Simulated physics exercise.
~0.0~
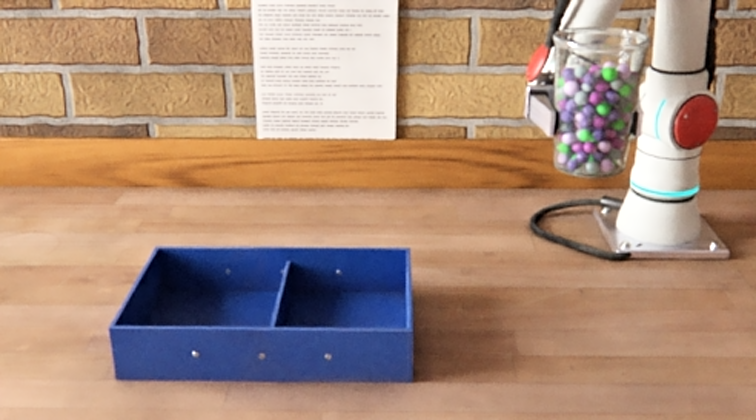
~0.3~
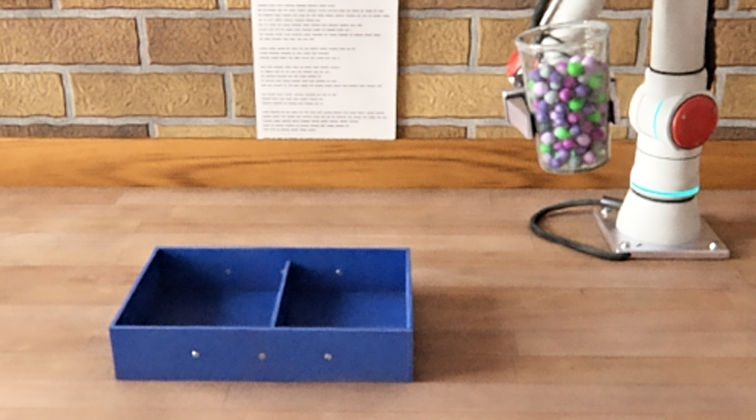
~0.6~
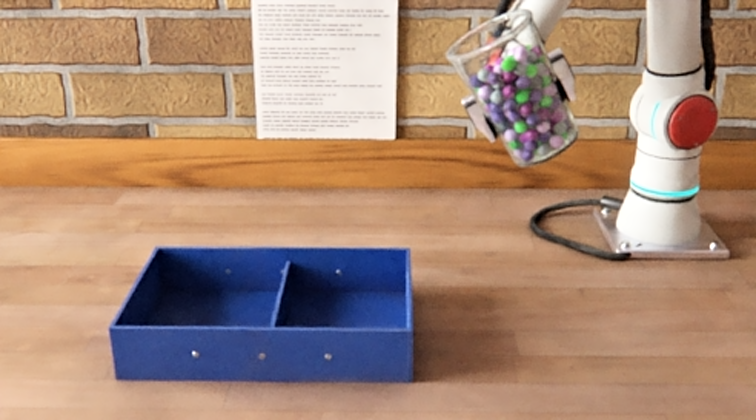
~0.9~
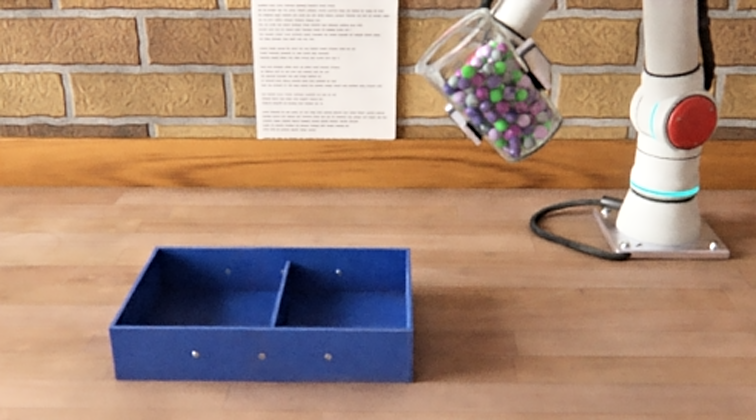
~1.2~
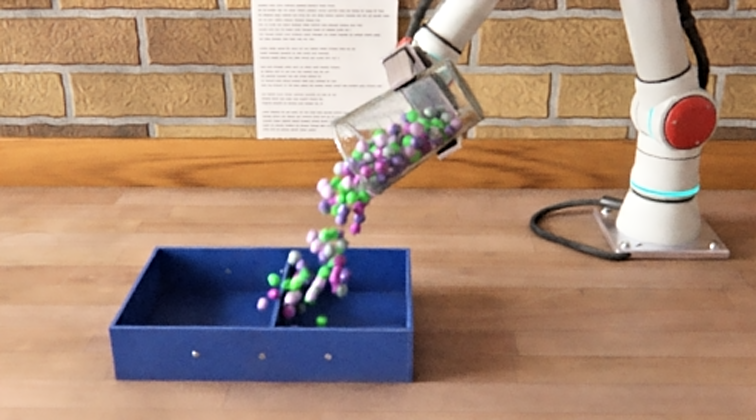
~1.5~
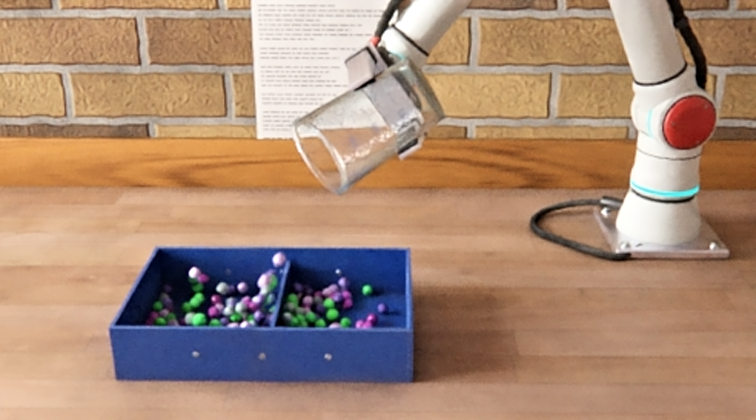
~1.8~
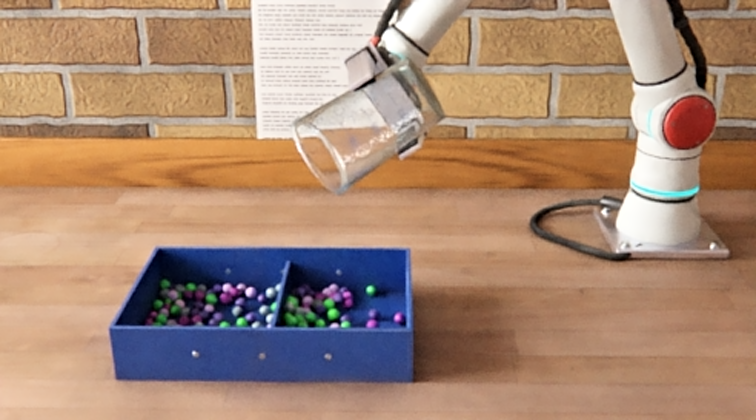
On a wooden table top, a robot arm moves a glass beaker left, tipping colourful sweets into both parts of a blue box.
